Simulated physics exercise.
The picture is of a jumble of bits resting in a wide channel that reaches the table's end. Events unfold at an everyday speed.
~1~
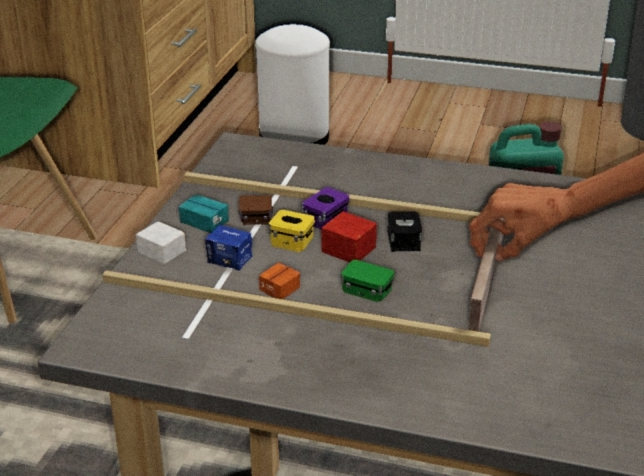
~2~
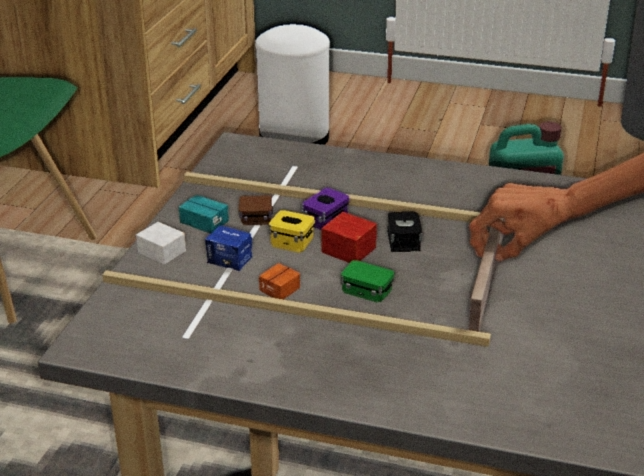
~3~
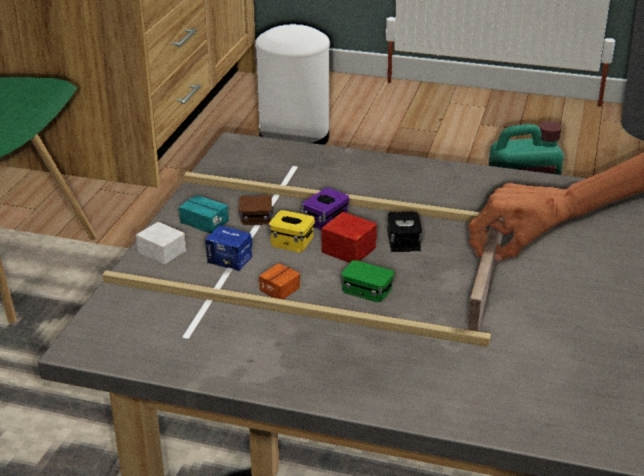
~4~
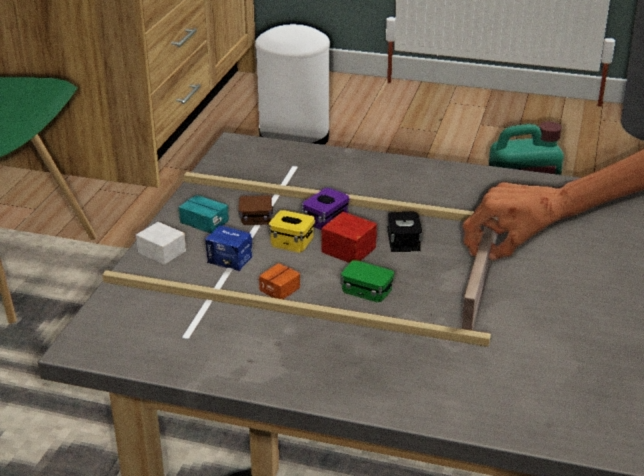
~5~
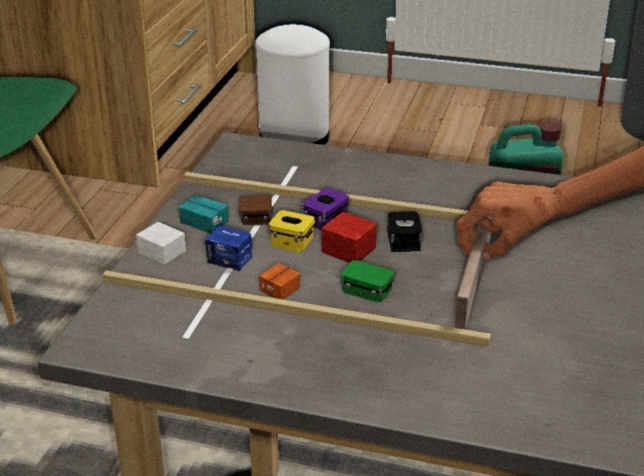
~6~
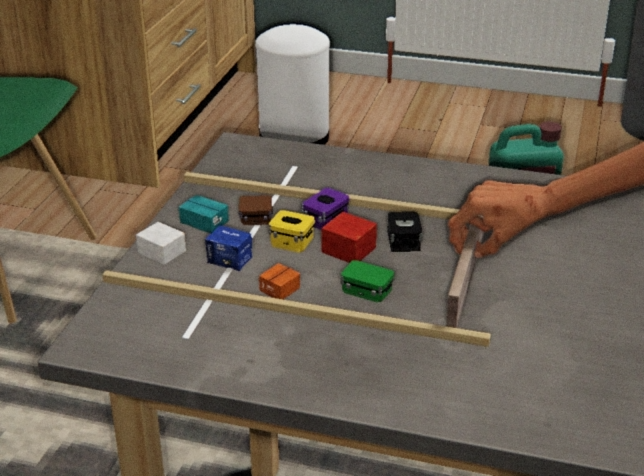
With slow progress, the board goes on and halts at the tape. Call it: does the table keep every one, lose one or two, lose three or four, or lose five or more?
It keeps every one.
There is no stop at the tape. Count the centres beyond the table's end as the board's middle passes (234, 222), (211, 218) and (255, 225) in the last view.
The counts would come out as 1, 3 and 0.
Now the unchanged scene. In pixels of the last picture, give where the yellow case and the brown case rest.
In the last picture the yellow case sits around (196, 217) and the brown case around (194, 200).
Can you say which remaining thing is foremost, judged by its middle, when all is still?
Result: Turquoise box.
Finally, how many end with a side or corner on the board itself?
The figure is 3.
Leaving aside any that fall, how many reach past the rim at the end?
Overhanging: 2.
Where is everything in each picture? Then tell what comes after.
In the first frame, white block (161, 243); turquoise box (204, 214); brown case (256, 211); board (490, 260); tape (247, 241).
In the second frame, turquoise box (204, 214); green case (367, 283).
In the third frame, brown case (256, 211); orange box (280, 282).
In the fourth frame, white block (161, 243); purple case (326, 210).
In the fifth frame, turquoise box (204, 214); yellow case (292, 232).
In the sixth frame, white block (161, 243); turquoise box (204, 214); brown case (256, 211); board (469, 257); tape (247, 241).
A little later, none off yet; white block at rest near (161, 243); turquoise box at rest near (204, 214); brown case at rest near (256, 211).
When it is over, the number that fall off is zero.
